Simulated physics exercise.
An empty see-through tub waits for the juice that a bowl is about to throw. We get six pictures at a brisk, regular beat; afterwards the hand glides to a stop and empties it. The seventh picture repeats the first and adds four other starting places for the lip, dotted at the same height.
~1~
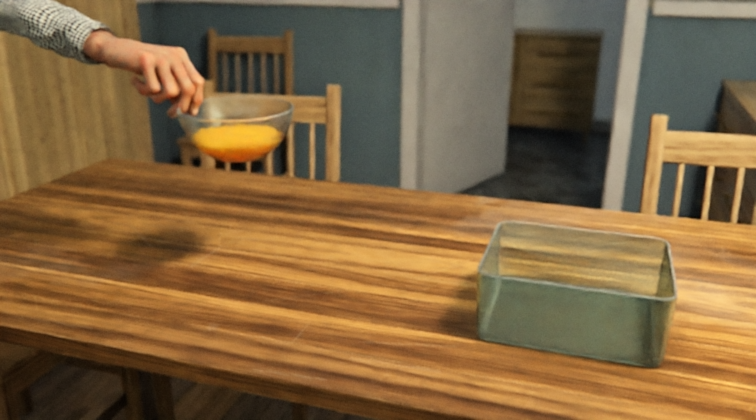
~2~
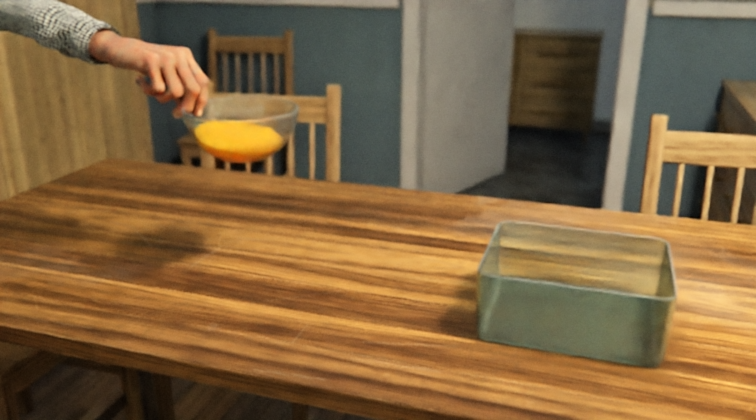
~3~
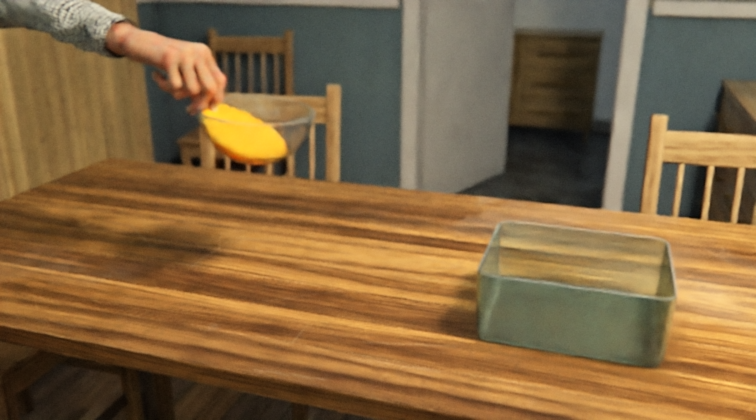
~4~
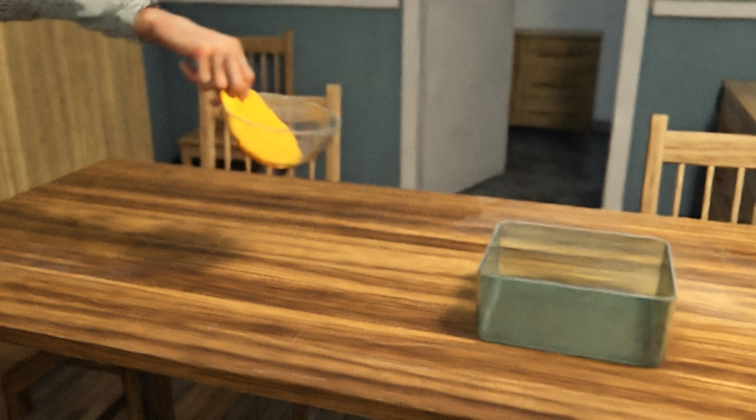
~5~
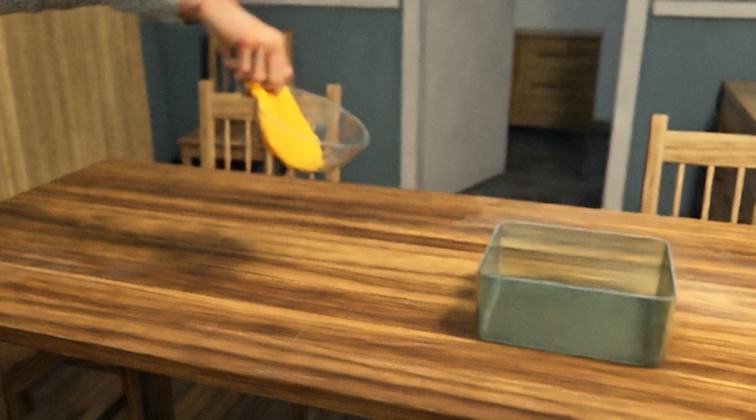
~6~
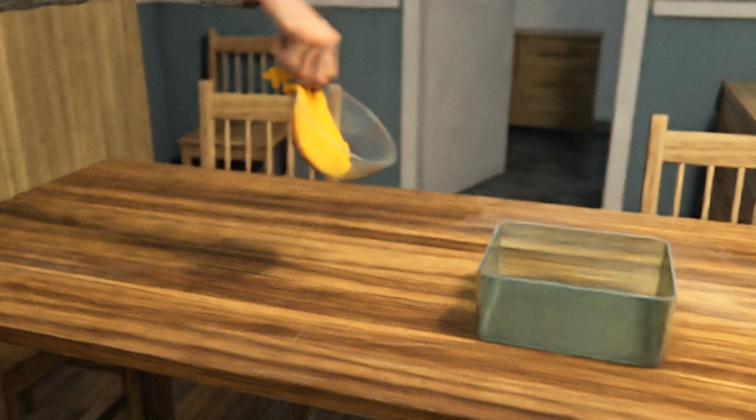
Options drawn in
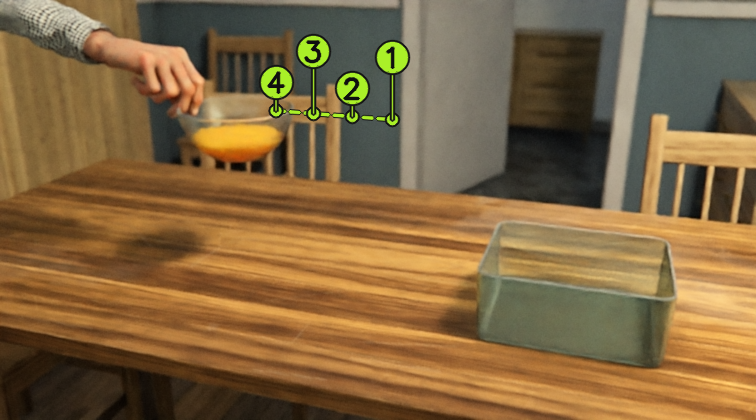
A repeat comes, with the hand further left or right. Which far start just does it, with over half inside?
3 is the one.
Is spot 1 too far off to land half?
No, that is safe.
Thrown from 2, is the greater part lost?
No, that is safe.
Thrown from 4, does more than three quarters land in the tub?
No, less.
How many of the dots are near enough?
Three.
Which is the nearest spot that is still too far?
It is 4.
On the marked copy, 1 at (392, 119); 2 at (352, 116); 3 at (313, 113); 4 at (276, 110).
Choosing 1, about 78 % lands in the tub, 9 % falls short and 14 % goes beside or beyond.
Choosing 2, about 77 % lands in the tub, 13 % falls short and 10 % goes beside or beyond.
Choosing 3, about 66 % lands in the tub, 29 % falls short and 5 % goes beside or beyond.
Choosing 4, about 28 % lands in the tub, 61 % falls short and 11 % goes beside or beyond.
